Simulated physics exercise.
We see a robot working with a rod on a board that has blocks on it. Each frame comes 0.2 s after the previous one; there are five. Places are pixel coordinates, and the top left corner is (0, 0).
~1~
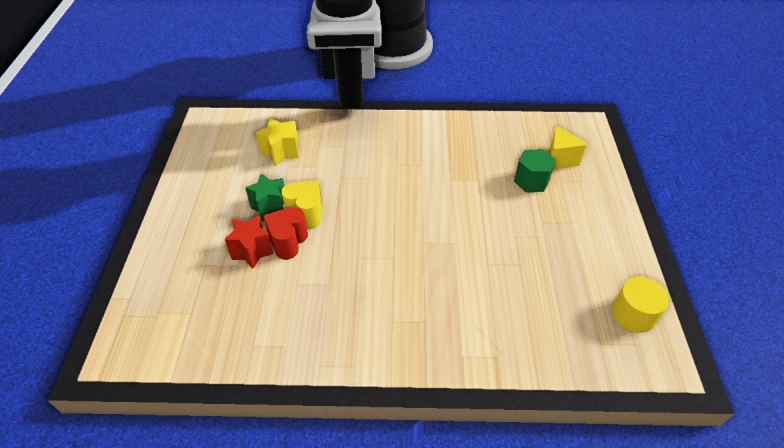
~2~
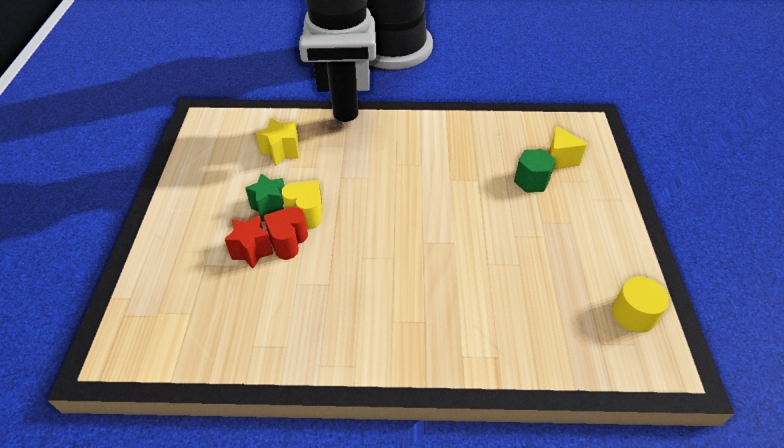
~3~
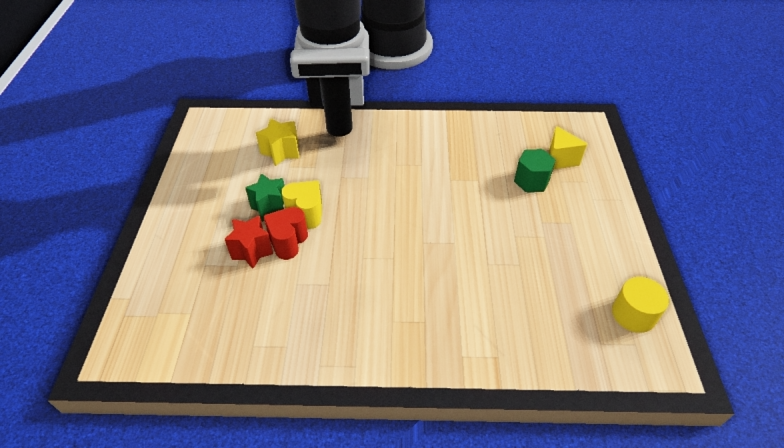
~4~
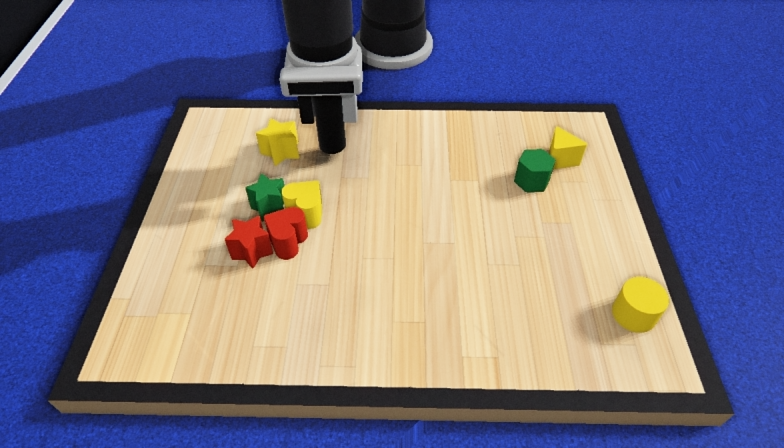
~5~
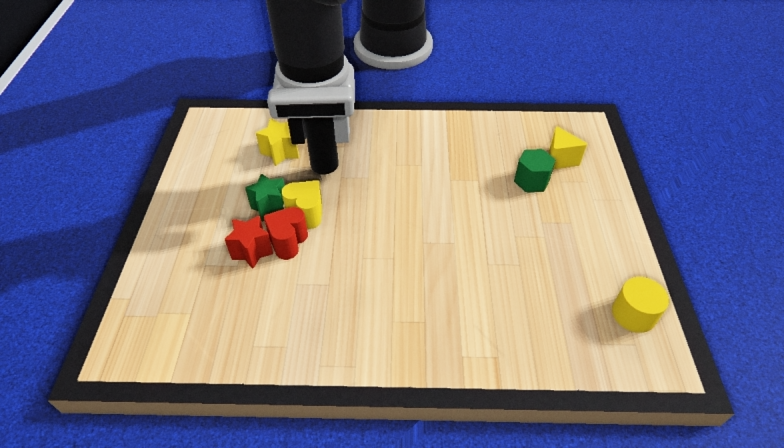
A black robot arm with a rod at its tip moves steadily forward and slightly left from the far edge of a black-rimmed wooden board on blue fabric, seen from above by a still camera. Red, green and yellow blocks cluster left beneath a yellow star, while a green hexagon, yellow triangle and yellow cylinder sit right. The rod nears the cluster, and no block moves.
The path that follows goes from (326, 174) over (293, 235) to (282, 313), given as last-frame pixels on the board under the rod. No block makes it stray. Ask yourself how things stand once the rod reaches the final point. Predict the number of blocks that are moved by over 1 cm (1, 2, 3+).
That push would leave two blocks displaced by more than about 1 cm.
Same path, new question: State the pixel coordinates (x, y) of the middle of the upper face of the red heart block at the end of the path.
The middle of the upper face of the red heart block will lie at about (245, 313) in the picture.
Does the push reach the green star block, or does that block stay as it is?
That block stays in place.
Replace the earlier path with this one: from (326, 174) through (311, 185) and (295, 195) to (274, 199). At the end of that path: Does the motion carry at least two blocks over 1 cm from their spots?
No, I don't think so.
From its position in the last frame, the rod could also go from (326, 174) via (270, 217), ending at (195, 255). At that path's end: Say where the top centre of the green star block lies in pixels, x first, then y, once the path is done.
When the path ends, it will be at (192, 207).
On the path given first. One third of the way, rod at (302, 206); red star block at (242, 233), turned 20° clockwise; red heart block at (279, 239), turned 40° clockwise; yellow heart block at (302, 218), turned 15° anticlockwise.
Two thirds of the way, rod at (282, 251); red star block at (242, 233), turned 20° clockwise; red heart block at (267, 271), turned 85° clockwise; yellow heart block at (310, 246), turned 60° anticlockwise.
At the end, rod at (280, 305); red star block at (242, 233), turned 20° clockwise; green star block not moved; red heart block at (245, 313), turned 165° clockwise; yellow heart block at (313, 251), turned 80° anticlockwise.
